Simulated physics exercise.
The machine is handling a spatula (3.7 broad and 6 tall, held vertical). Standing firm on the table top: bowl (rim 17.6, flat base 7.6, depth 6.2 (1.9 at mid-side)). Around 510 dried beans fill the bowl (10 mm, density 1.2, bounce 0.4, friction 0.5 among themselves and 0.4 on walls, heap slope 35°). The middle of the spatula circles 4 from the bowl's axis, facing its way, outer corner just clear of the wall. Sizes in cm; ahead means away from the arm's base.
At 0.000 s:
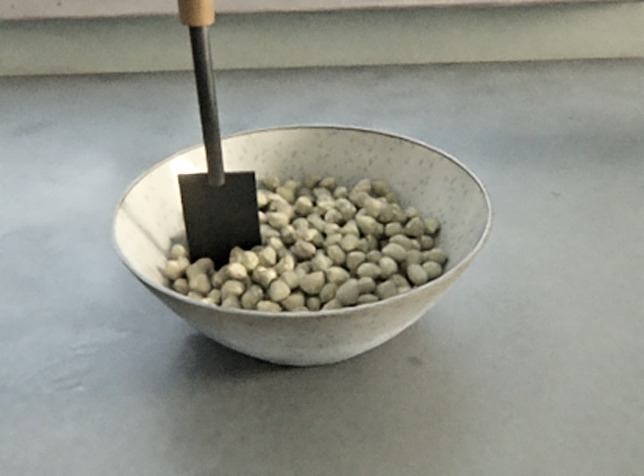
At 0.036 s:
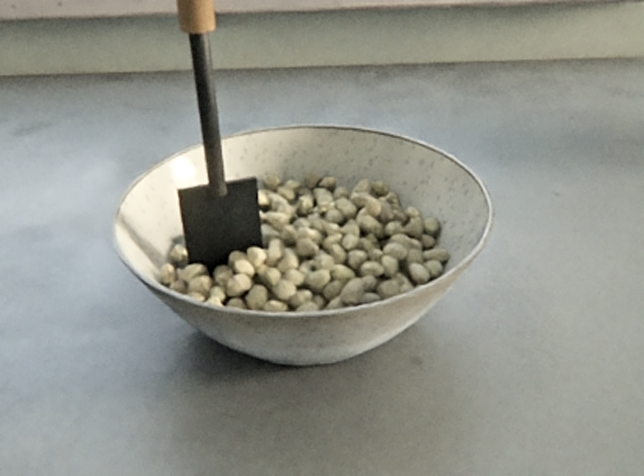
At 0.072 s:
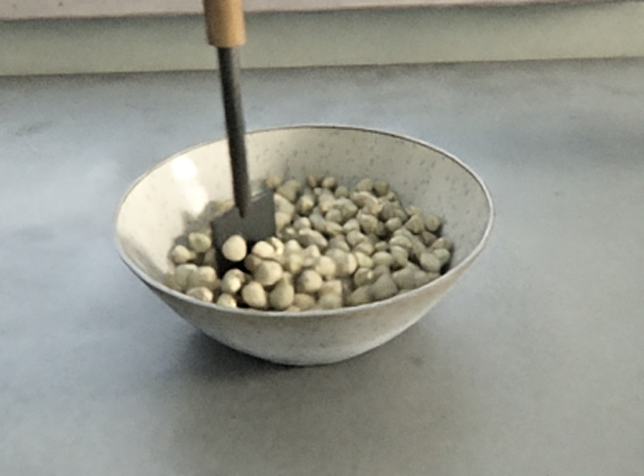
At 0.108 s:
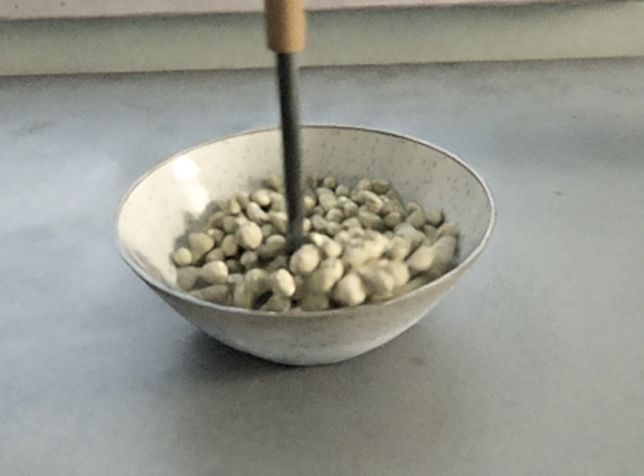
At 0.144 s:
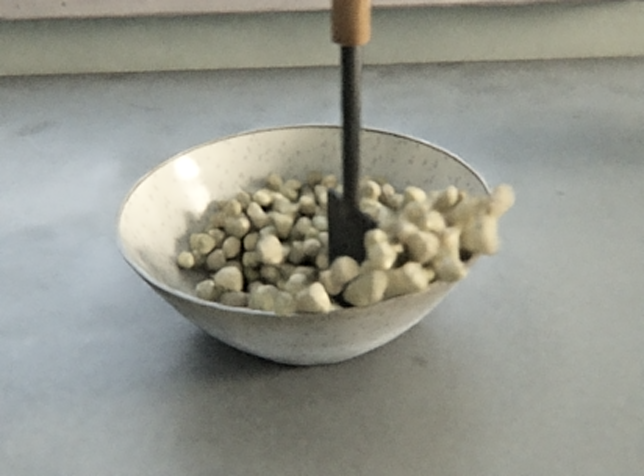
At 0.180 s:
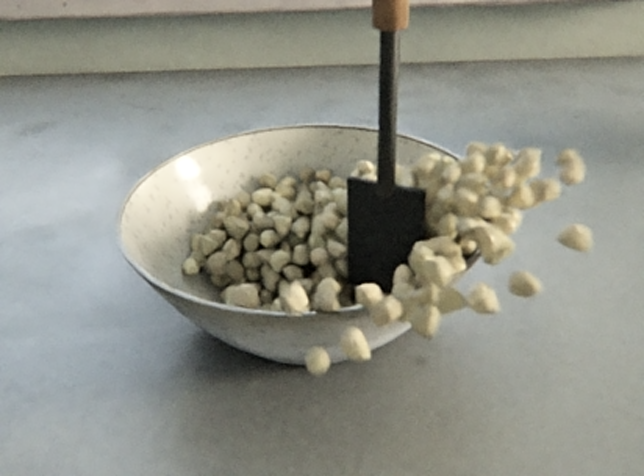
White speckled bowl of pale dried beans on a grey tabletop, an upright spatula sweeping rightward and flinging beans over the rim.
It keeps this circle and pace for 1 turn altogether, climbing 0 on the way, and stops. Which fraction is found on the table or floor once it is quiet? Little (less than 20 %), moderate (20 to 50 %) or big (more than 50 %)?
A moderate share, 20 to 50 %, ends on the table or floor.
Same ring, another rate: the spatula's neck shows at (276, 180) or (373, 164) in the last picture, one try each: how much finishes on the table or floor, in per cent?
Some 10 and 25 per cent.
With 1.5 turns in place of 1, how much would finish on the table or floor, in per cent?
It would be near 40 per cent.
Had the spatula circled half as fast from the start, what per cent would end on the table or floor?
Then about 10 per cent.
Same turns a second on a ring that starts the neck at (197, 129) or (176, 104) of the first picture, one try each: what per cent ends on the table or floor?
About 35 and 15 per cent.
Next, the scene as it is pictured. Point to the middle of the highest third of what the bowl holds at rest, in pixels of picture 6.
Near (245, 291).
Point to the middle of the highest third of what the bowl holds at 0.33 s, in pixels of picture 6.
Near (229, 175).
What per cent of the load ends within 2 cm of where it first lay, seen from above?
Some 5 per cent.
By 0.26 s, 230° round, highest piece 10 above the table; 440 in the bowl, 12 on the table or floor, 54 in flight or on the tool.
By 0.33 s, 304° round, highest piece 10 above the table; 393 in the bowl, 54 on the table or floor, 59 in flight or on the tool.
By 0.57 s, 0° round, highest piece 6 above the table; 345 in the bowl, 160 on the table or floor, 1 in flight or on the tool.
By 1.27 s, 0° round, highest piece 6 above the table; 345 in the bowl, 161 on the table or floor.
Final count, 345 in the bowl, 161 on the table or floor. That is 32 % on the table or floor.
